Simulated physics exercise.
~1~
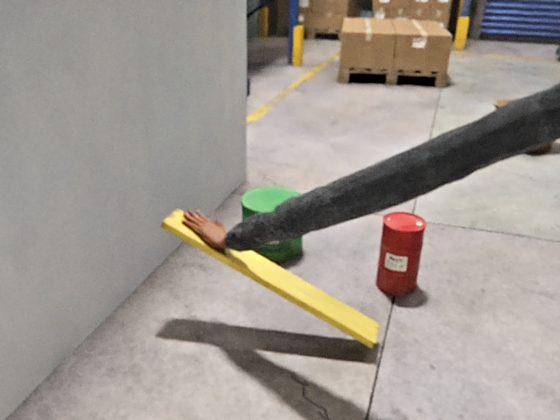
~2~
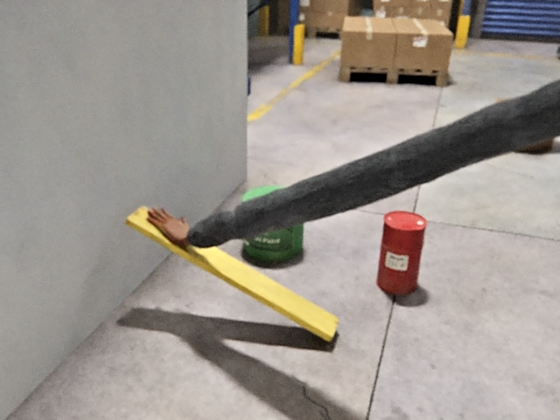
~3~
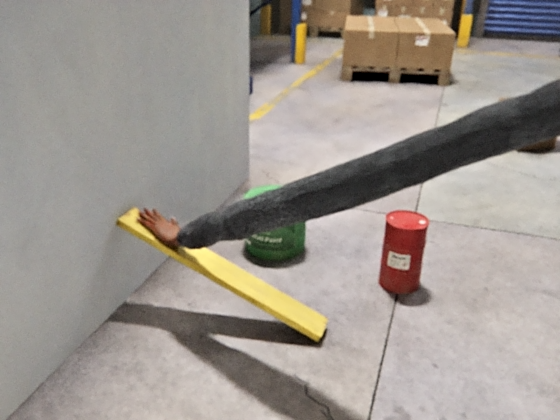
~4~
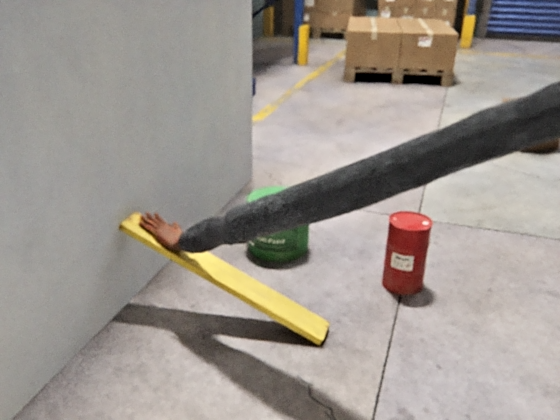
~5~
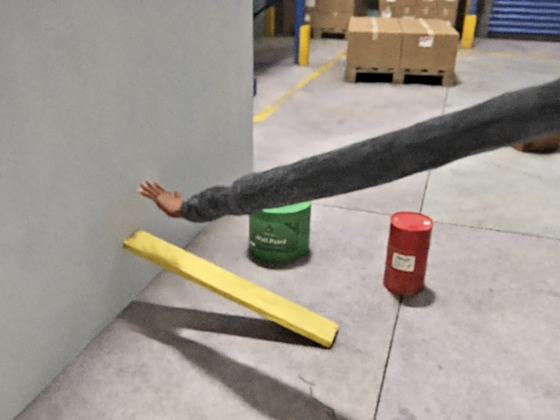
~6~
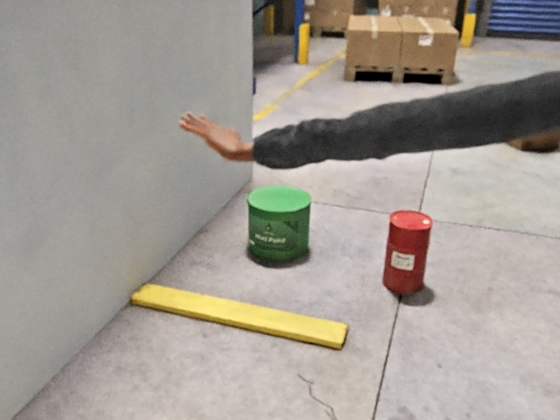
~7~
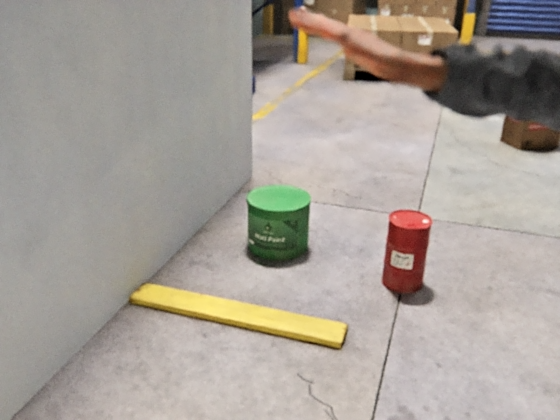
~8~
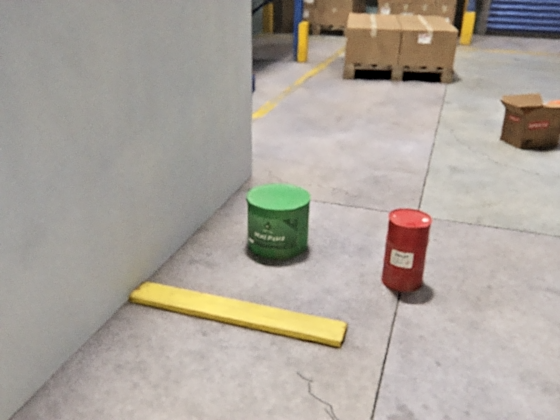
In a warehouse, a hand leaned a yellow plank against a gray wall at a low slant, near a green pail and a red canister, then let go and drew back. The plank slid down and ended up lying flat on the floor.
